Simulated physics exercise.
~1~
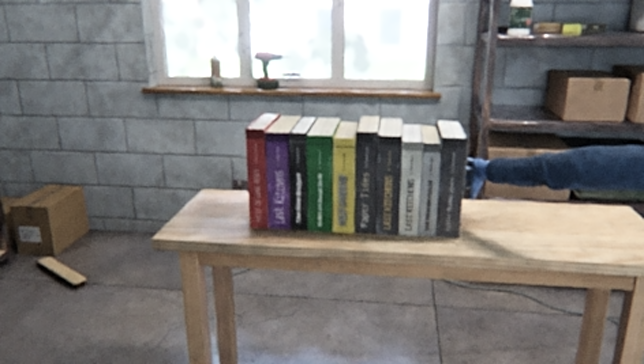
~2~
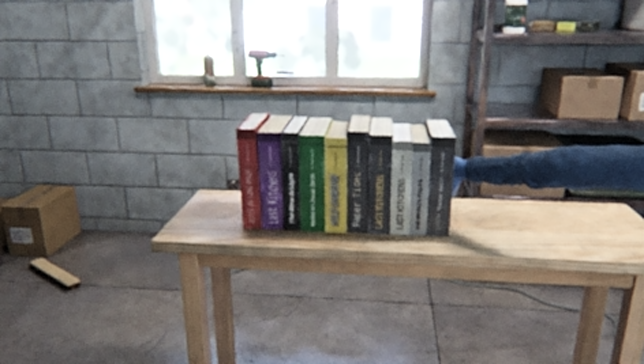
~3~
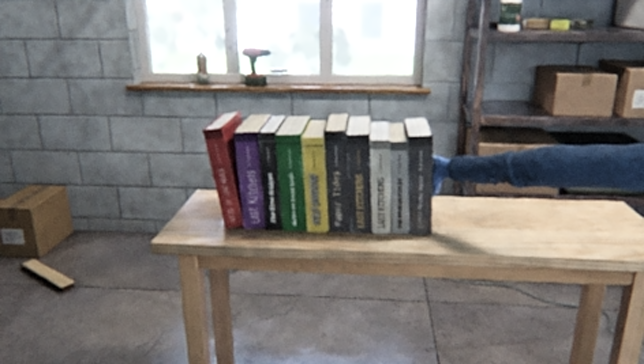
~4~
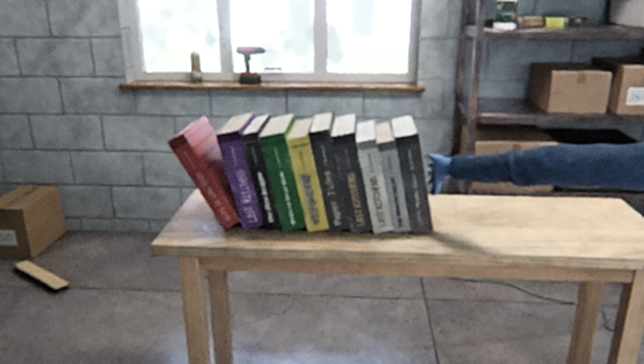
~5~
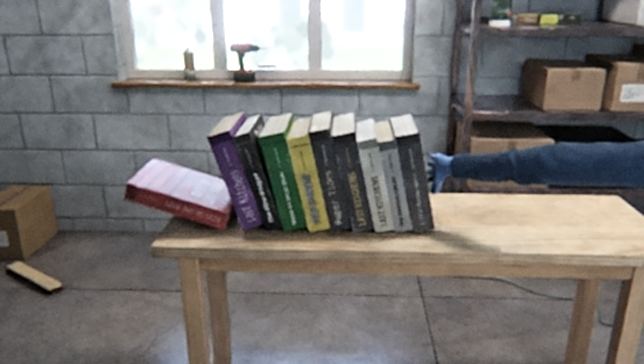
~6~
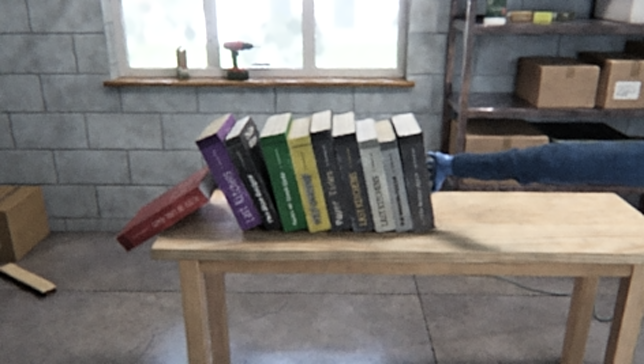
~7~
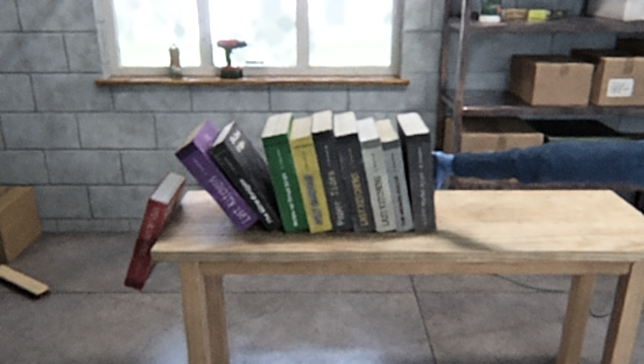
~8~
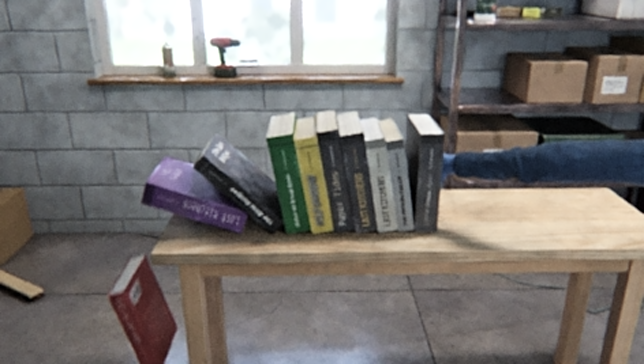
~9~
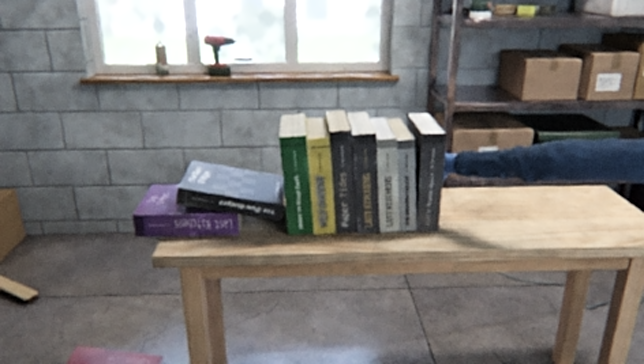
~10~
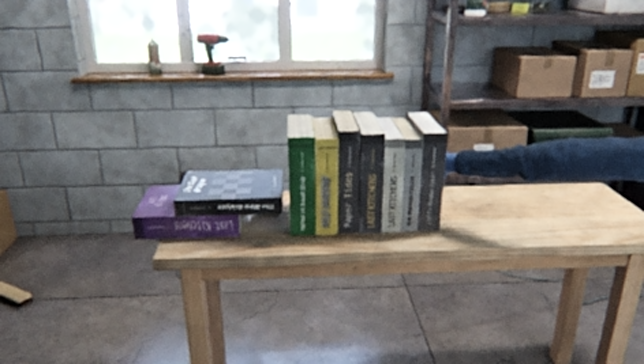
A blue-sleeved arm reaches in from the right toward a row of ten book-like files standing on a pale wooden table, seen from the front in a grey block-walled workshop with a window and shelves behind. The hand pushes the row left, and the files begin to lean. The red one at the left end tips over the table's edge, turns over and drops to the floor. The purple file and a dark one topple after it. They end lying stacked, the purple one jutting past the edge, while the green, yellow and remaining files stand upright.
